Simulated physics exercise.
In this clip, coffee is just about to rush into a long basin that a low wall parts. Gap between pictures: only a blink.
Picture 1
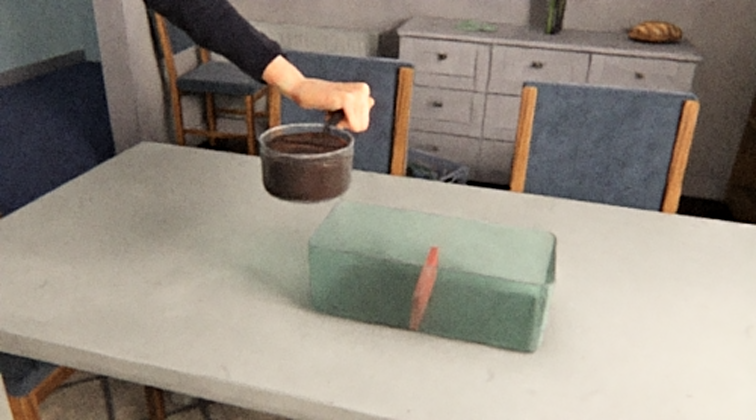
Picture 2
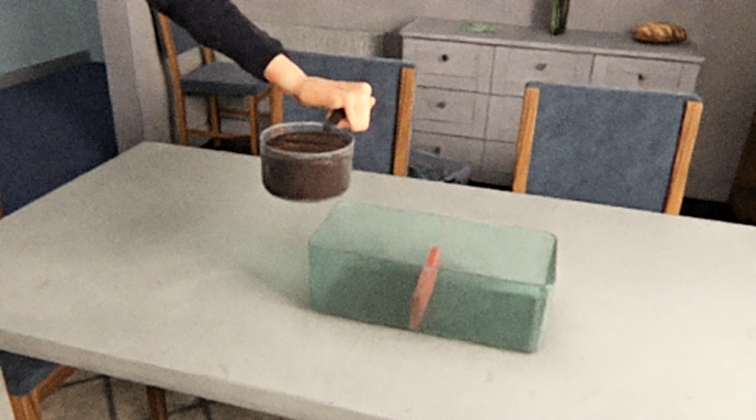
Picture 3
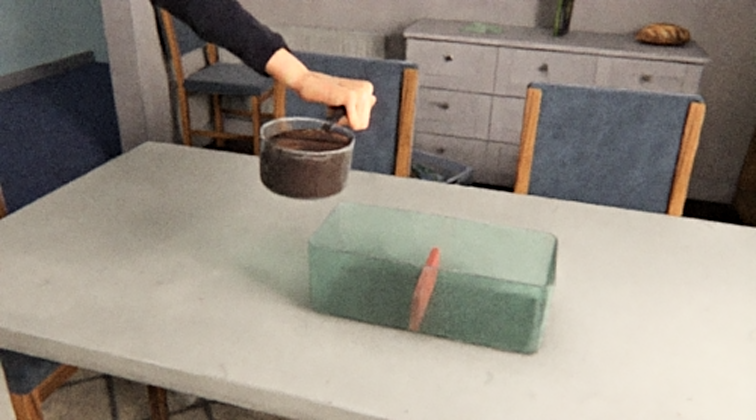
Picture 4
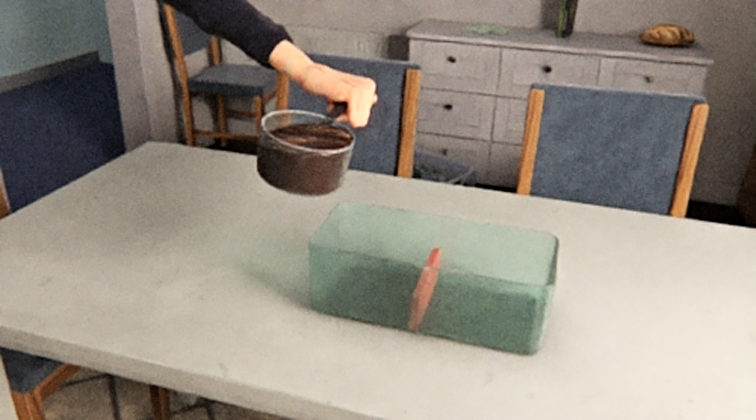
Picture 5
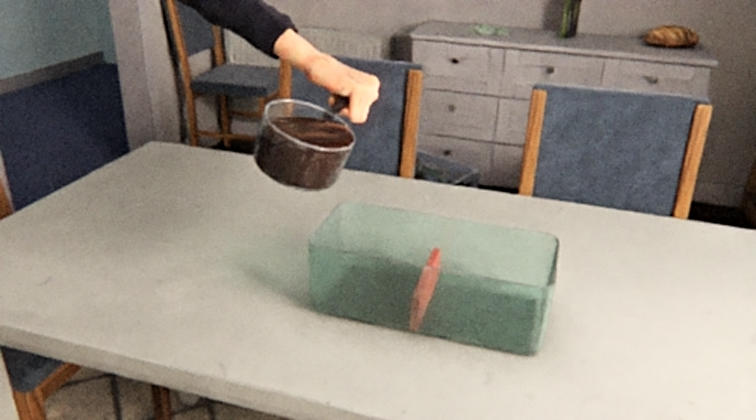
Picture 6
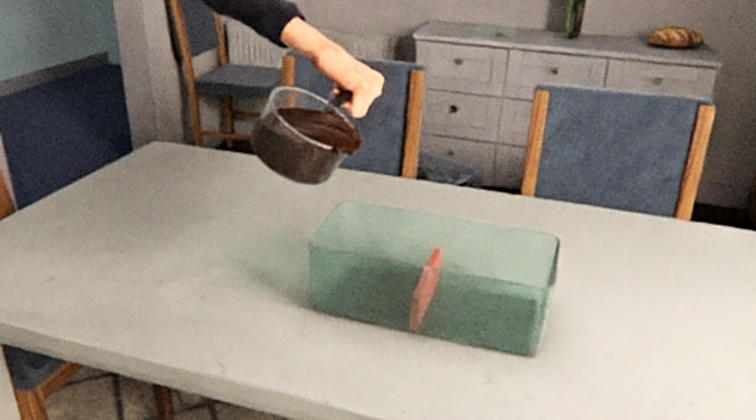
At a pale dining table, a hand held a glass pot of dark liquid above a long, greenish see-through container with a red divider, then gradually tilted the pot toward the right.
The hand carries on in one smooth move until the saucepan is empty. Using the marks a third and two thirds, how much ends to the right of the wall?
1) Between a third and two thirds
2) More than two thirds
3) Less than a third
Between a third and two thirds.
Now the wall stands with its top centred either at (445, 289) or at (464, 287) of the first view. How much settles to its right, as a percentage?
About 25 per cent, then about 10 per cent.
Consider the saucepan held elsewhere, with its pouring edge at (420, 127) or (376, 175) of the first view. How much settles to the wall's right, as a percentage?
In order, roughly 85 percent and 75 percent.
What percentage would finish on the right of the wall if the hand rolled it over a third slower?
It comes to some 30 in a hundred.
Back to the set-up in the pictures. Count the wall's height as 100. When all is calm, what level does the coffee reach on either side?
Left side roughly 30, right side roughly 30.
A moment on, the saucepan is tipped on its side and 44 per cent is still to pour, 10 is left of the wall and 0 right of it.
Next, the saucepan is tipped on its side and 7 per cent is still to pour, 30 is left of the wall and 44 right of it.
Then the saucepan is tipped on its side and 1 per cent is still to pour, 45 is left of the wall and 46 right of it.
Later the saucepan is tipped on its side and 0 per cent is still to pour, 50 is left of the wall and 47 right of it.
Finally, 50 per cent lies left of the wall, 47 right of it and 2 outside.
